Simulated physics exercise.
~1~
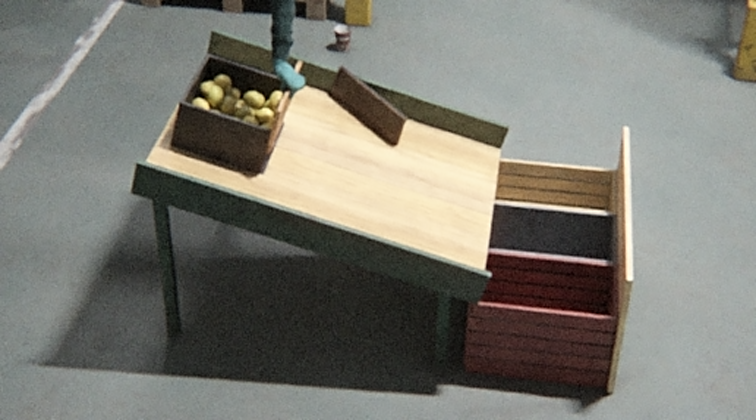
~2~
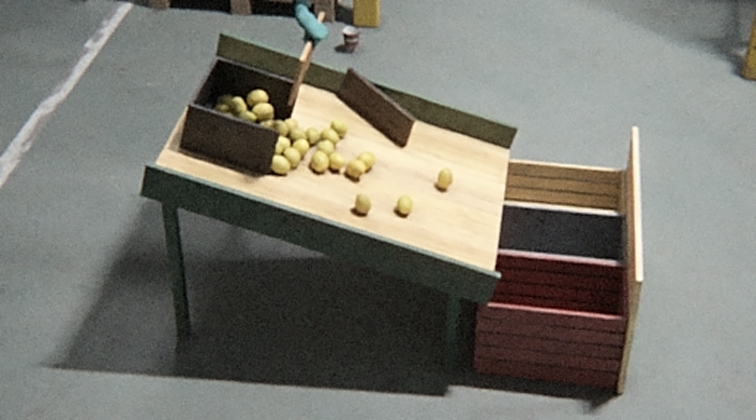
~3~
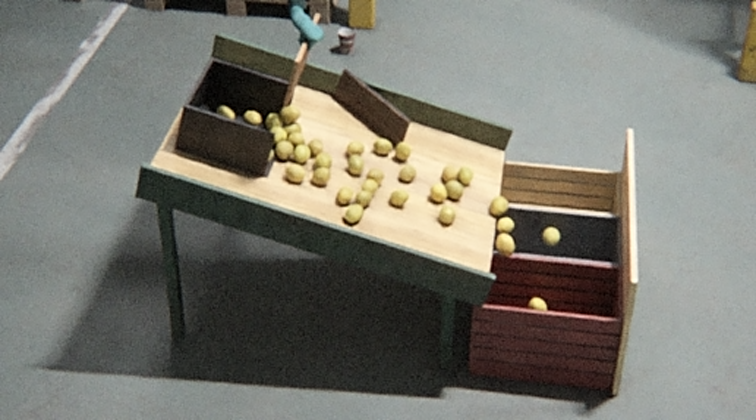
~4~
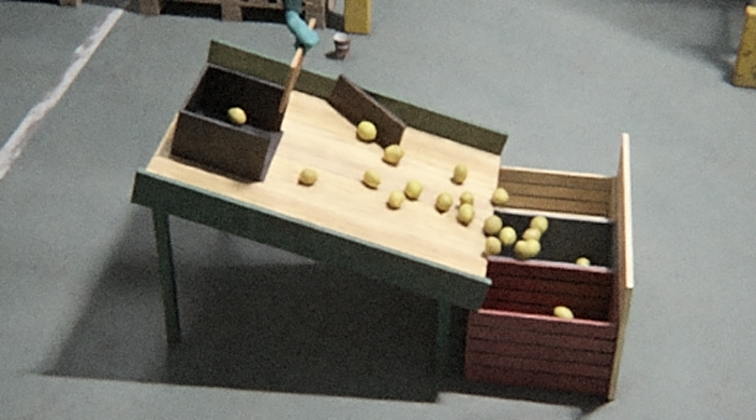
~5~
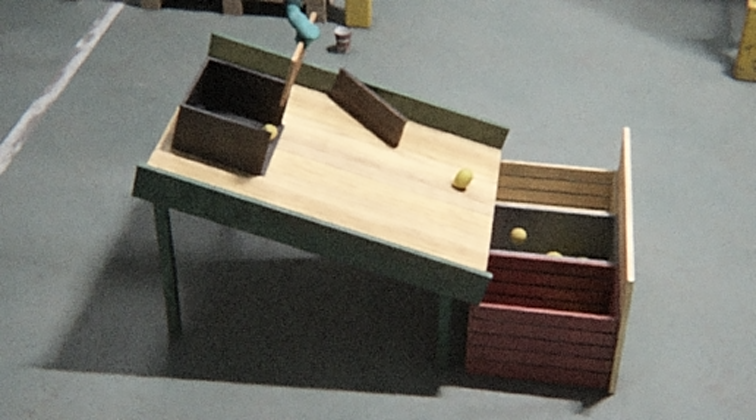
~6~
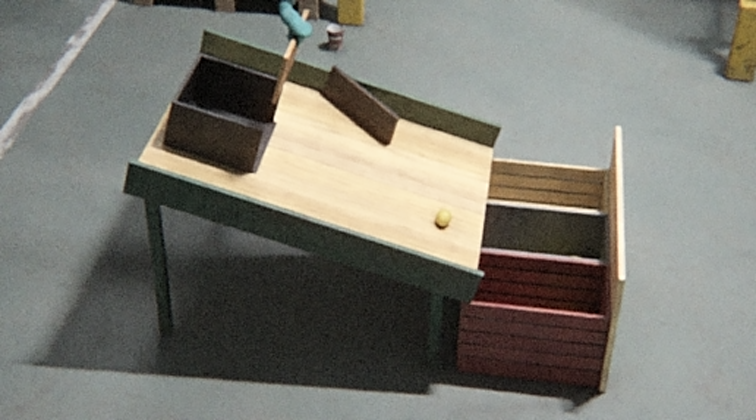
On a sloping wooden table above a grey floor, a small gate beside a dark box lifted and a heap of yellow lemons rolled down to the right, some passing an angled board, and dropped into the bins below until one last lemon remained near the lower edge.
